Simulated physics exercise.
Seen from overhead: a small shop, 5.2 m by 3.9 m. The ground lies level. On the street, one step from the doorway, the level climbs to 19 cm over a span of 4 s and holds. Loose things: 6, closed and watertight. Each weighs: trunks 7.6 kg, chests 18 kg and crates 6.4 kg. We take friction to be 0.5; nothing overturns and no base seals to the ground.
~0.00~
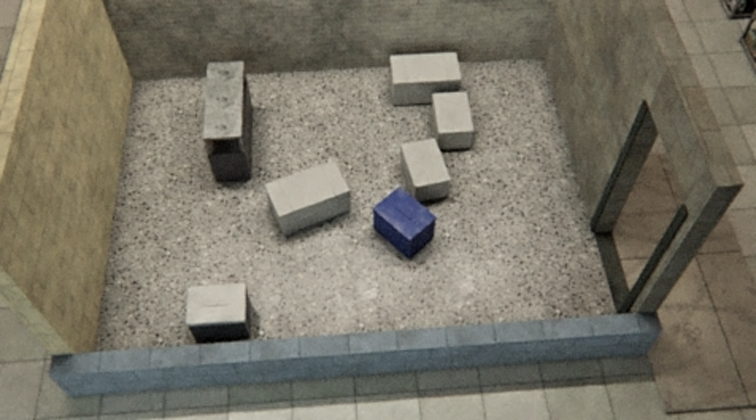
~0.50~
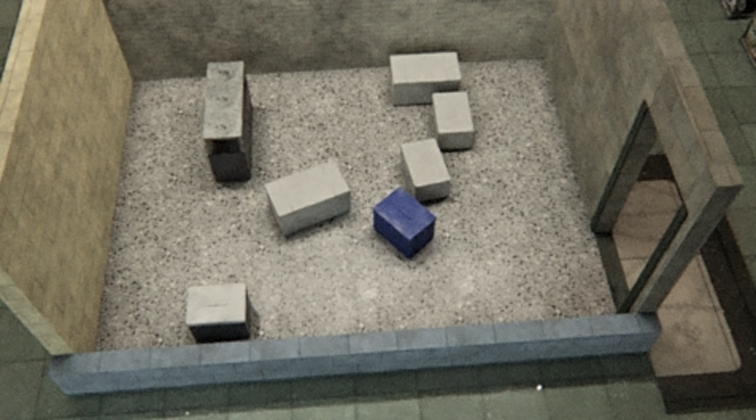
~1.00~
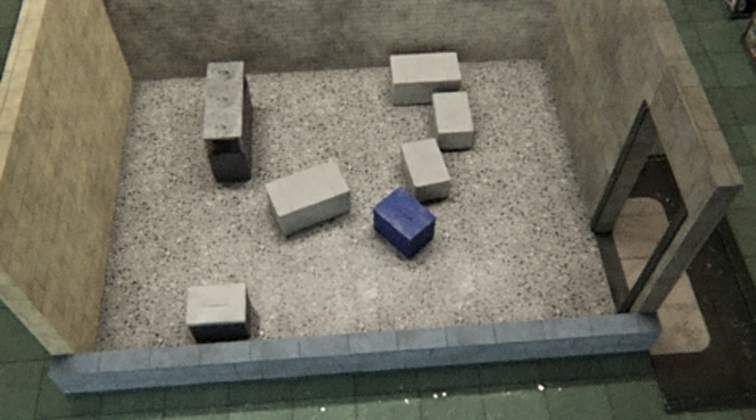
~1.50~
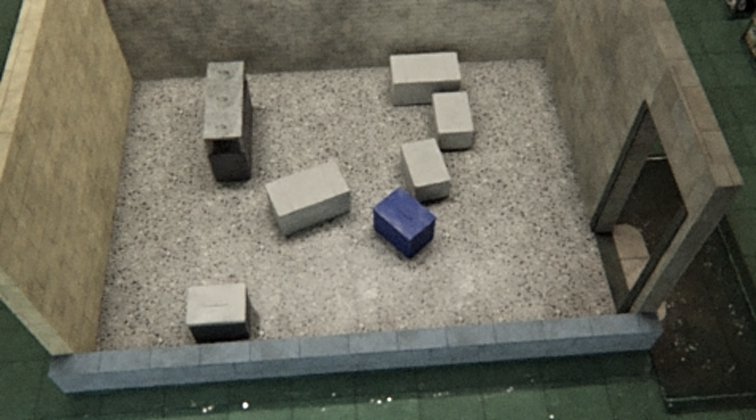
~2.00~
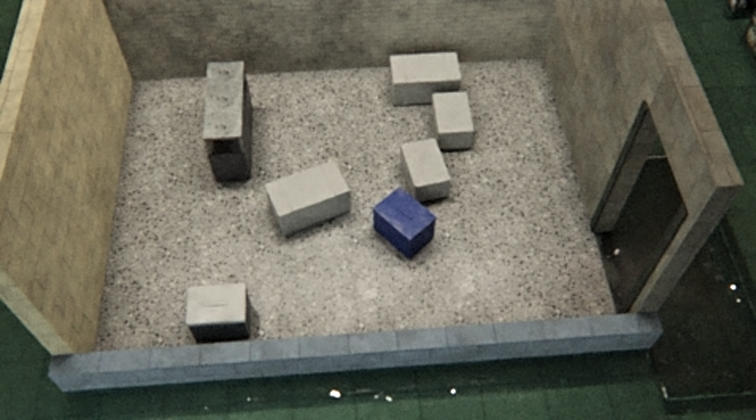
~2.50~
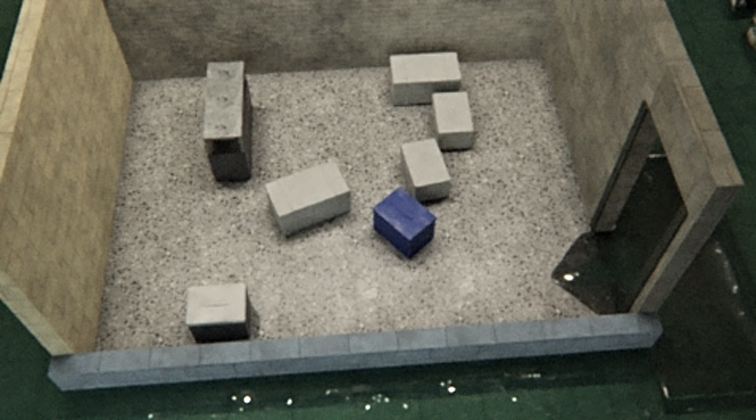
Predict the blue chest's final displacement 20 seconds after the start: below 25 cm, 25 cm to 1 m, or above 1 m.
Its final displacement is above 1 m.
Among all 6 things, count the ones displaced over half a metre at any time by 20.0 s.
6.
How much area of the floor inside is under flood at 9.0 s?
Wet: Near 18 m2.
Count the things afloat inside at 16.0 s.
The number is 6.
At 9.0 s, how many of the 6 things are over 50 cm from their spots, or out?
Tally at that time: 1.
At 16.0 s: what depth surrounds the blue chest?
Close to 9 centimetres.
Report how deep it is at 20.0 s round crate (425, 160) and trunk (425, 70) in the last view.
Close to 11 and 7 centimetres.
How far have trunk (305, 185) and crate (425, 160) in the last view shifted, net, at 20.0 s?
They've ended up 120 cm and 250 cm away, in that order.
After 4.0 s the blue chest is near (405, 213), 0.0 m from its start, aground; 0 afloat.
After 9.0 s the blue chest is near (405, 213), 0.0 m from its start, aground; 2 afloat.
After 16.0 s the blue chest is near (403, 175), 0.5 m from its start, afloat; 6 afloat.
After 20.0 s the blue chest is near (516, 131), 1.7 m from its start, aground; 5 afloat.
